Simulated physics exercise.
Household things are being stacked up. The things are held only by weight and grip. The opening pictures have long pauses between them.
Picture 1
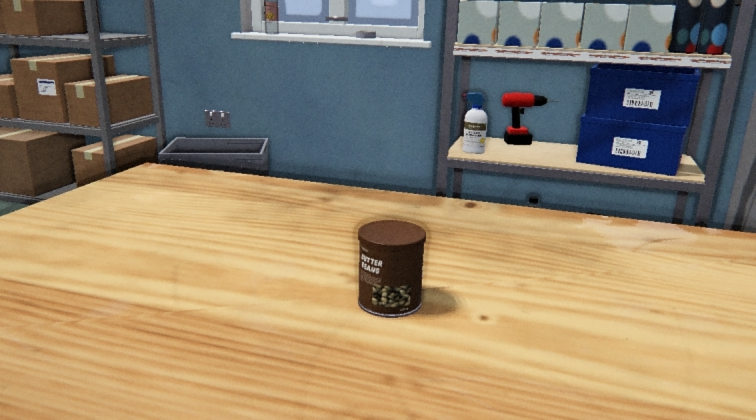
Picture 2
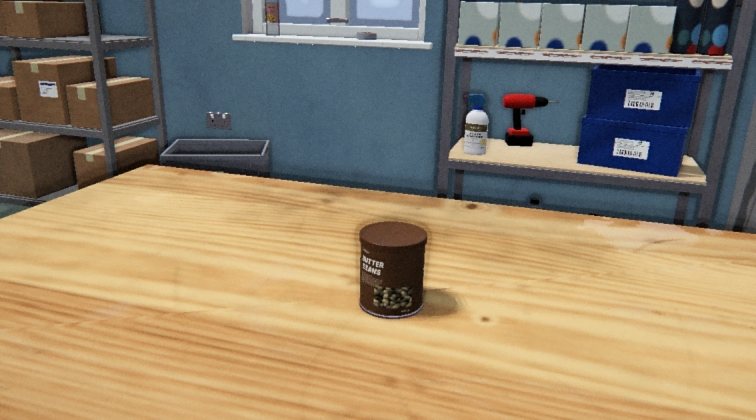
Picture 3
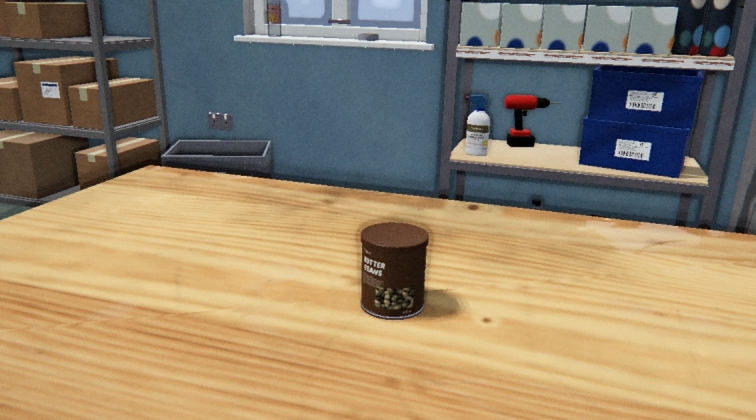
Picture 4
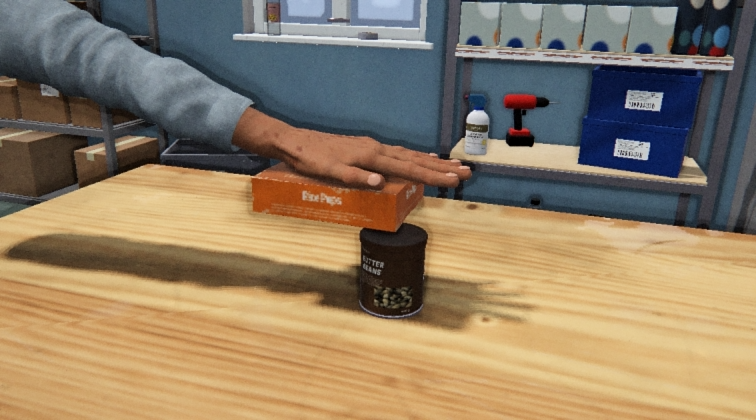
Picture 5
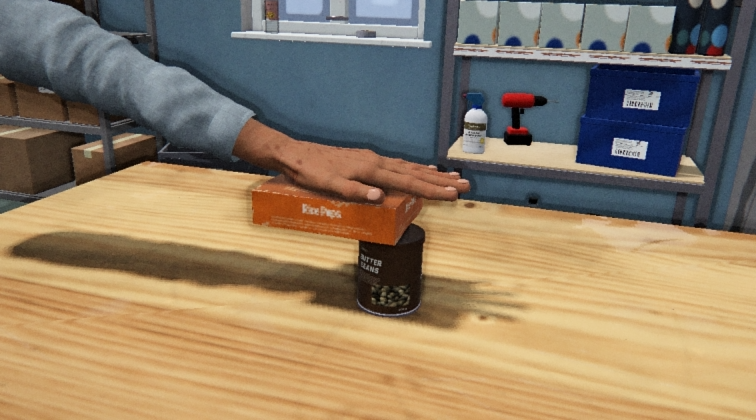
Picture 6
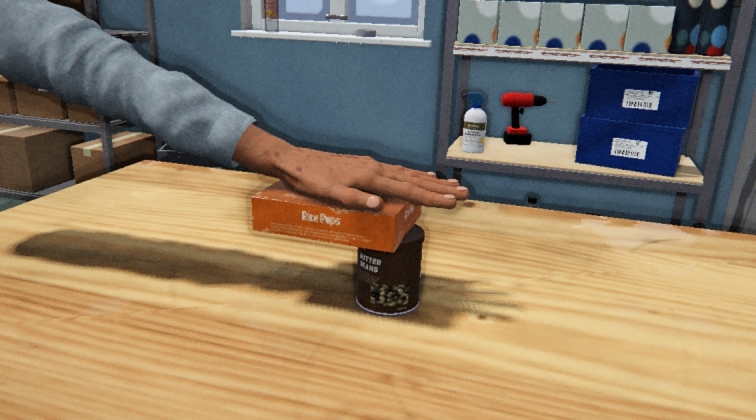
In a storeroom with blue walls and loaded shelves, a brown tin stands alone on a wooden table. An arm in a blue-grey sleeve then appears from the left, its hand over an orange packet, and lowers the packet slightly onto the tin's top, keeping its hand on it.
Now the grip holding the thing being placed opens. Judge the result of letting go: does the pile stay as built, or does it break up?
Safe to say it doesn't work.
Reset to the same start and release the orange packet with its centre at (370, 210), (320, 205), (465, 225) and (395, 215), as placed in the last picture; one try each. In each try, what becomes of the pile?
Outcomes in order: No collapse, a collapse, a collapse, no collapse.
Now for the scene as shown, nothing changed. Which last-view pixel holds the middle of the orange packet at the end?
At about (291, 269).
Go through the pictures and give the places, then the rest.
The last thing is not in view yet; brown tin (391, 268), in the first picture.
The last thing is not in view yet; brown tin (392, 269), in the second picture.
The last thing is not in view yet; brown tin (394, 270), in the third picture.
On its way; orange packet (342, 188); brown tin (392, 269), in the fourth picture.
On its way; orange packet (342, 200); brown tin (390, 267), in the fifth picture.
Set down, still held; orange packet (341, 206); brown tin (389, 266), in the sixth picture.
Then, 0.60 s after the last picture, orange packet now fallen.
Then, 1.00 s after the last picture, things are still on the move.
At rest, fallen, orange packet; brown tin in place. Seen from the same camera at the end, orange packet near (291, 269). The pile loses its balance.
